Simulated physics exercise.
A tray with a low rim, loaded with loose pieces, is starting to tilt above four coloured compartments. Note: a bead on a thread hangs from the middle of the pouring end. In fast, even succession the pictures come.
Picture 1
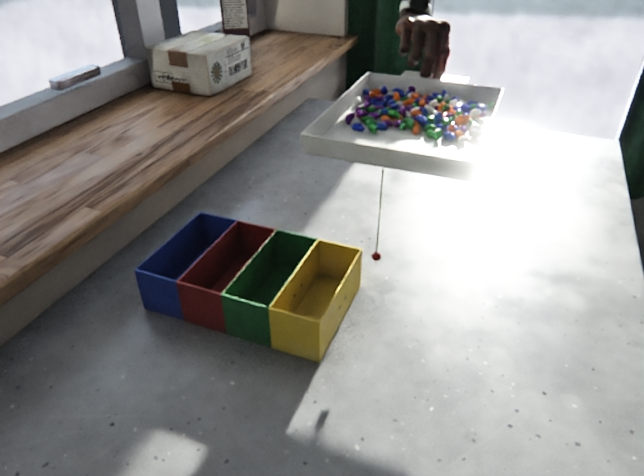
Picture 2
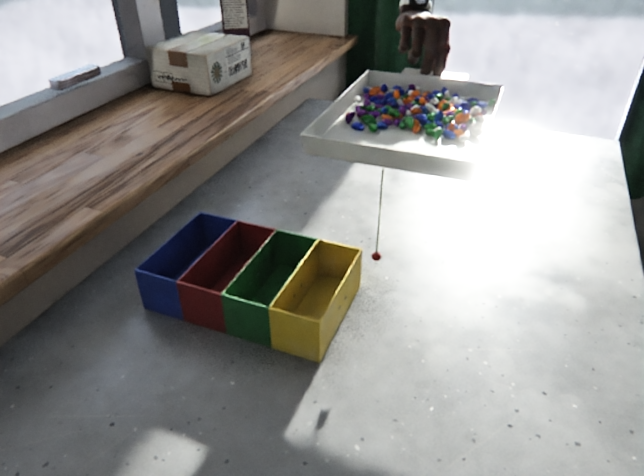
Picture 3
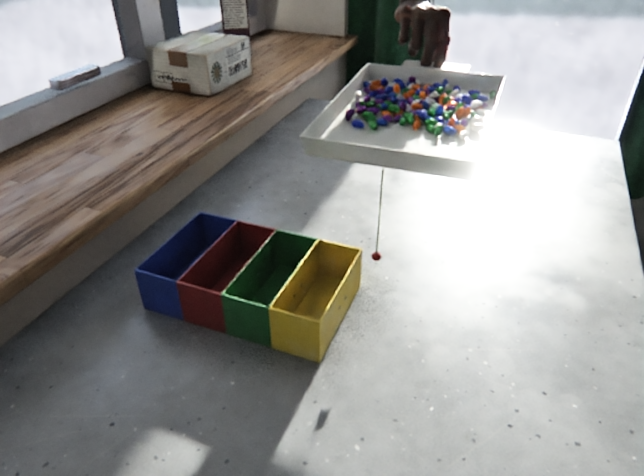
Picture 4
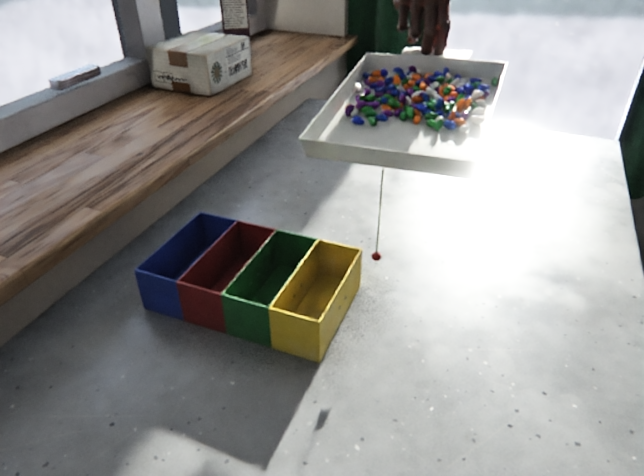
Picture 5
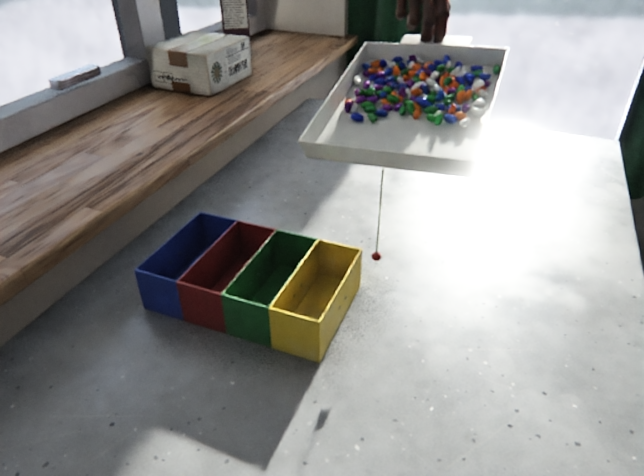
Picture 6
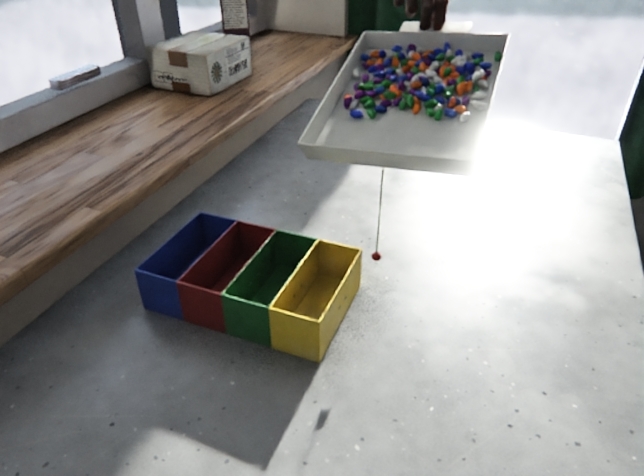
In this clip, a hand at the far side of a white tray of colourful jelly beans gradually raises that edge, tilting the tray toward the viewer, while the blue, red, green and yellow compartments below stay still.
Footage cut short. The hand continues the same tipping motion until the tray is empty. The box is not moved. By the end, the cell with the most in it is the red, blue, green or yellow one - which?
The yellow one.
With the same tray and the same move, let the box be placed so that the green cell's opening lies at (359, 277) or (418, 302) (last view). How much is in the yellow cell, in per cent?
It would be roughly 10 per cent, followed by roughly 0 per cent.
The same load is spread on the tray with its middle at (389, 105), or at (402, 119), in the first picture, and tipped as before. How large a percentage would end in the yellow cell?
Close to 50 per cent, followed by close to 50 per cent.
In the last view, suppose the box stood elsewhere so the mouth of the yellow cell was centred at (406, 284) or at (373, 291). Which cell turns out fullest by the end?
One: That red cell. Two: Green.
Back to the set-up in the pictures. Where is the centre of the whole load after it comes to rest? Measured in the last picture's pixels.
At about (317, 321).
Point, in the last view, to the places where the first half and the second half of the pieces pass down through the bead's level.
The leading part at (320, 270), the rest of it at (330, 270).
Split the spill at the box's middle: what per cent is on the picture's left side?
Close to 10 per cent of the spill, I think.
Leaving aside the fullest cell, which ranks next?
Rank two - the green cell.
Just after the last frame, tray tipped steeply; every one on the tray.
A moment on, tray tipped right over; the larger part on the tray; about a tenth in the yellow cell; just a few in the green cell; about a tenth falling or outside the box.
Further on, tray tipped past a quarter turn; roughly half in the yellow cell; about a tenth in the green cell; just a few in the red cell; roughly a third falling or outside the box.
When it is over, tray tipped past a quarter turn; roughly half in the yellow cell; about a tenth in the green cell; just a few in the red cell; not one in the blue cell; roughly a third outside the box.
